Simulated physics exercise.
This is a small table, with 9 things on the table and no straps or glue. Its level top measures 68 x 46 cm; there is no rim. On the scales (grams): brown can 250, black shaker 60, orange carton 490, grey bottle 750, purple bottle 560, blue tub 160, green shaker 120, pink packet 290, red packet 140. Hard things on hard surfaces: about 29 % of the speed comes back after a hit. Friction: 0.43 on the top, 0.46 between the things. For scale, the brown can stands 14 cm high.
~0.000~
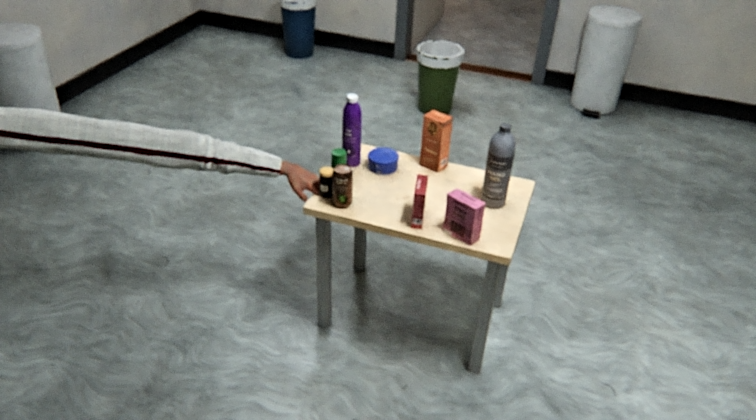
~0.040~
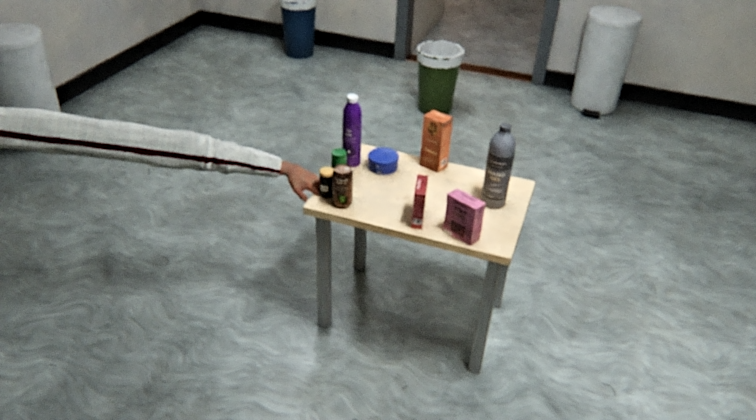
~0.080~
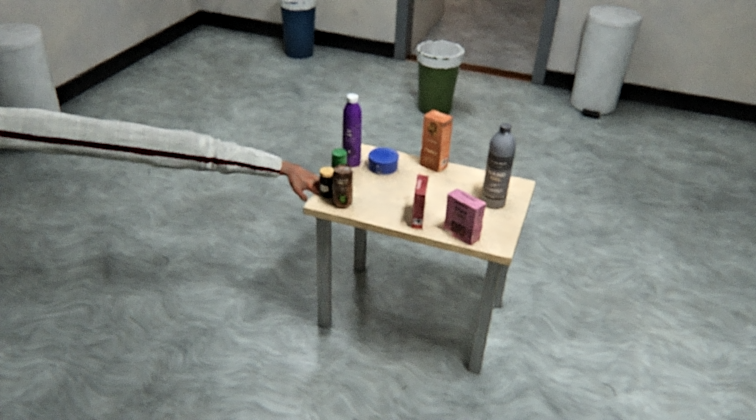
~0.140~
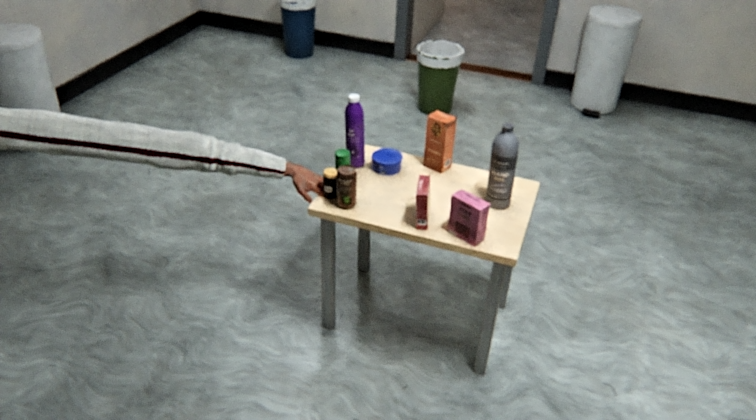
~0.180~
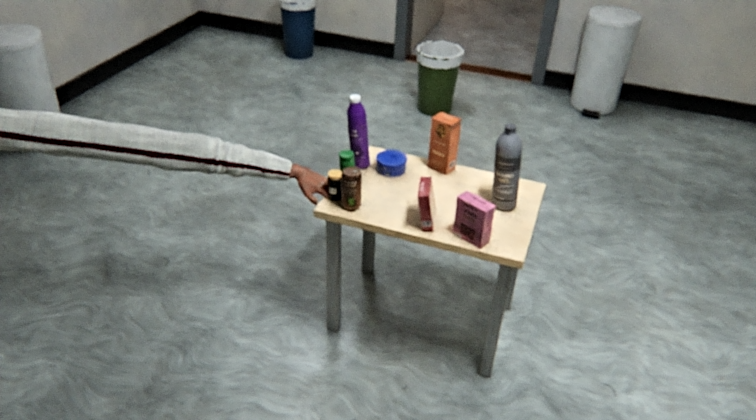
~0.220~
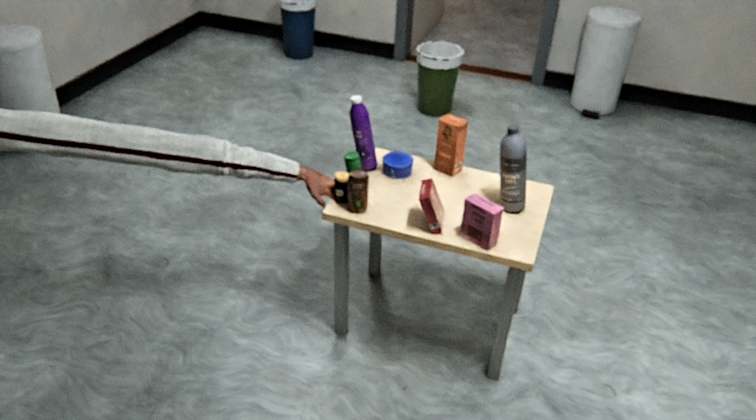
A hand at the left edge of a small table crowded with bottles, tubs and cartons stayed still at first, then pushed the table slightly to the right, and the red packet leaned to the left.
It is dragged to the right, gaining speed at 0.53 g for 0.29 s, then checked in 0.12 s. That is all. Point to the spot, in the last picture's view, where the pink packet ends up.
It ends at about (595, 249).
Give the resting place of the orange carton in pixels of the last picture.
At about (548, 165).
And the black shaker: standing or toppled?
The black shaker tips over.
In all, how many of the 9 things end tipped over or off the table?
That comes to 5.
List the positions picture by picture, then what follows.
In the first frame, pink packet (464, 217); brown can (343, 187).
In the second frame, orange carton (436, 142); grey bottle (499, 166).
In the third frame, purple bottle (352, 131); blue tub (383, 162).
In the fourth frame, table along by 2 cm; red packet (423, 202) leaning 5°.
In the fifth frame, table along by 4 cm; red packet (427, 204) leaning 11°; brown can (352, 189).
In the sixth frame, table along by 7 cm; pink packet (481, 222); orange carton (451, 145).
After 0.42 s, table along by 29 cm; purple bottle and green shaker now off the table; pink packet slid 3 cm near (550, 238); grey bottle leaning 61°.
After 0.62 s, table along by 31 cm; pink packet slid 8 cm near (593, 248); grey bottle on its side; black shaker on its side.
At rest (1.1 s), off the table, purple bottle and green shaker; tipped over on the table, black shaker, grey bottle and red packet; not toppled but over 5 cm from the start, brown can, orange carton, blue tub and pink packet. Seen from the same camera at the end, pink packet near (595, 249).
